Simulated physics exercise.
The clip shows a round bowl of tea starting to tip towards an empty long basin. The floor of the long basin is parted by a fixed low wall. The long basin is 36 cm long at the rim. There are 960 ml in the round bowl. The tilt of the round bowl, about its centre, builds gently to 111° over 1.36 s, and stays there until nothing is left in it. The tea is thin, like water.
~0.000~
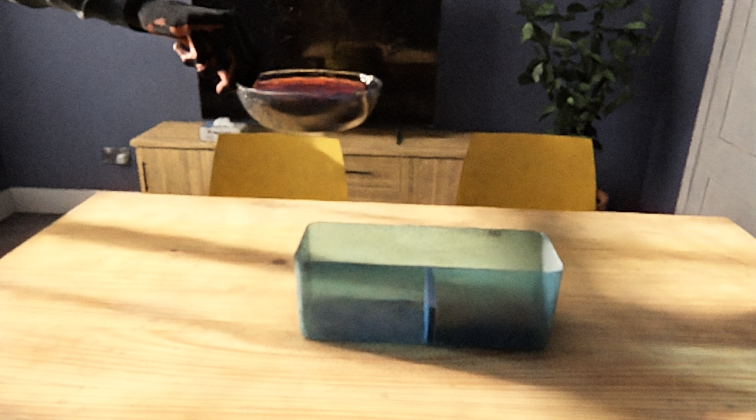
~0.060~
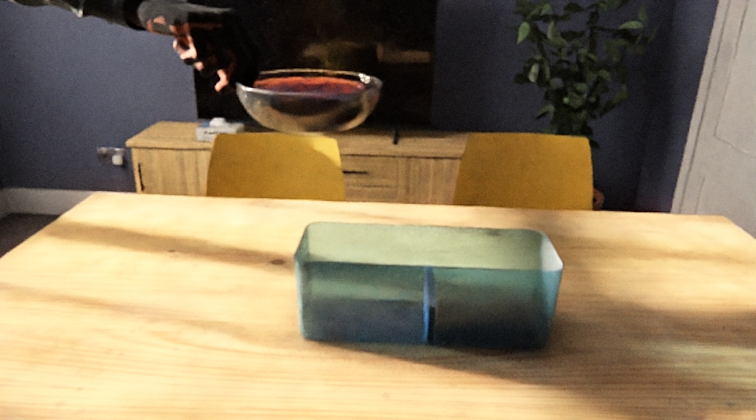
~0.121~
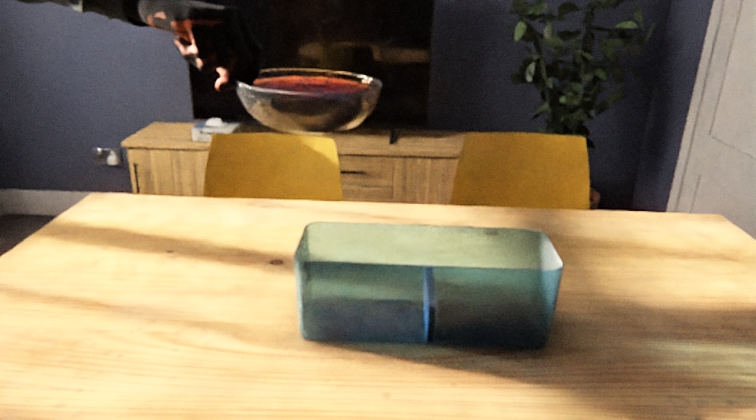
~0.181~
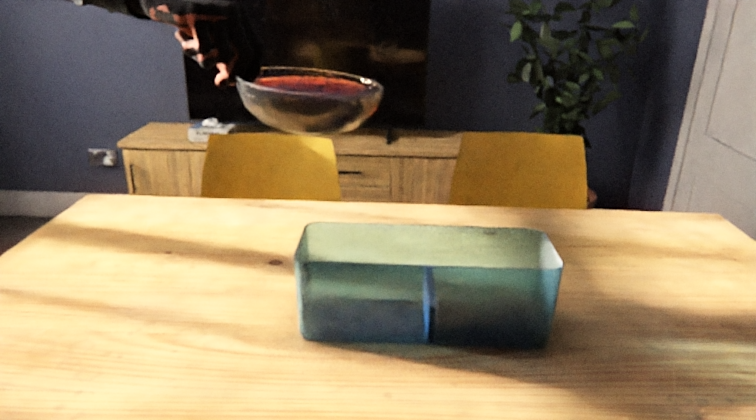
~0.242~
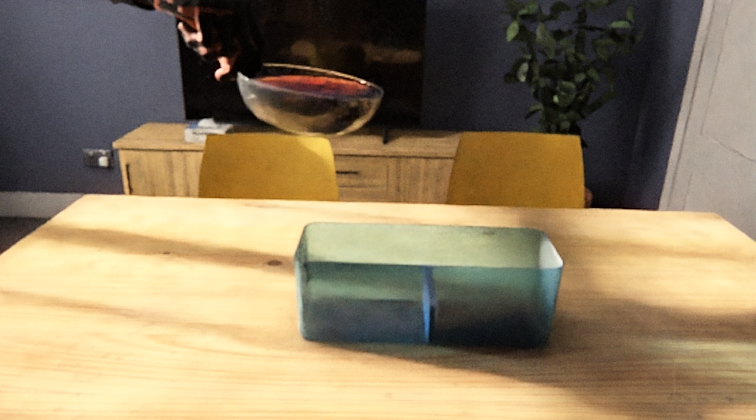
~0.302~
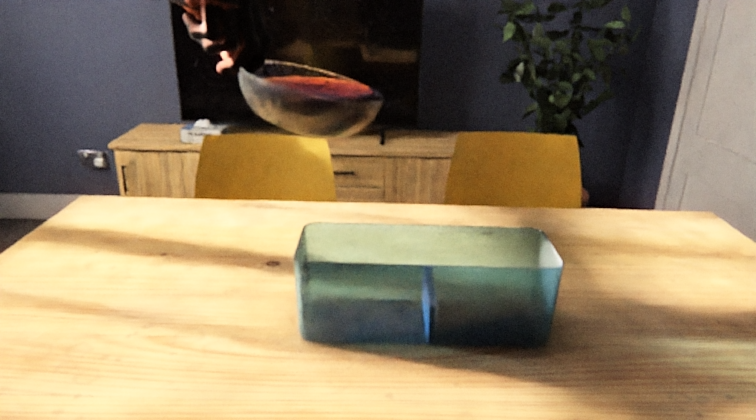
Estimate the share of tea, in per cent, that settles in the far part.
Roughly 49 per cent is past the wall.
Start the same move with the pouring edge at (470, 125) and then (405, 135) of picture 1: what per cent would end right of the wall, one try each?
In turn about 85 and 65 per cent.
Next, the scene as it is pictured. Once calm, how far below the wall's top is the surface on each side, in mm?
Left about 44 mm, right about 38 mm.
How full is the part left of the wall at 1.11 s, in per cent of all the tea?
About 40 per cent.
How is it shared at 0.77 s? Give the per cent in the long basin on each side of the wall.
Near 5 on the left, 24 on the right.
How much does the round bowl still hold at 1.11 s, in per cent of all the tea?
Some 0 per cent.
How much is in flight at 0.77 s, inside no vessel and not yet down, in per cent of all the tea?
Near 48 in a hundred.
By 0.77 s the tilt is 67° and 21 per cent is still to pour, 5 is left of the wall and 24 right of it.
By 1.11 s the tilt is 102° and 0 per cent is still to pour, 40 is left of the wall and 49 right of it.
By 1.47 s the tilt is 111° and 0 per cent is still to pour, 41 is left of the wall and 49 right of it.
By 1.86 s the tilt is 111° and 0 per cent is still to pour, 41 is left of the wall and 49 right of it.
At rest 41 per cent lies left of the wall, 49 right of it and 10 outside.
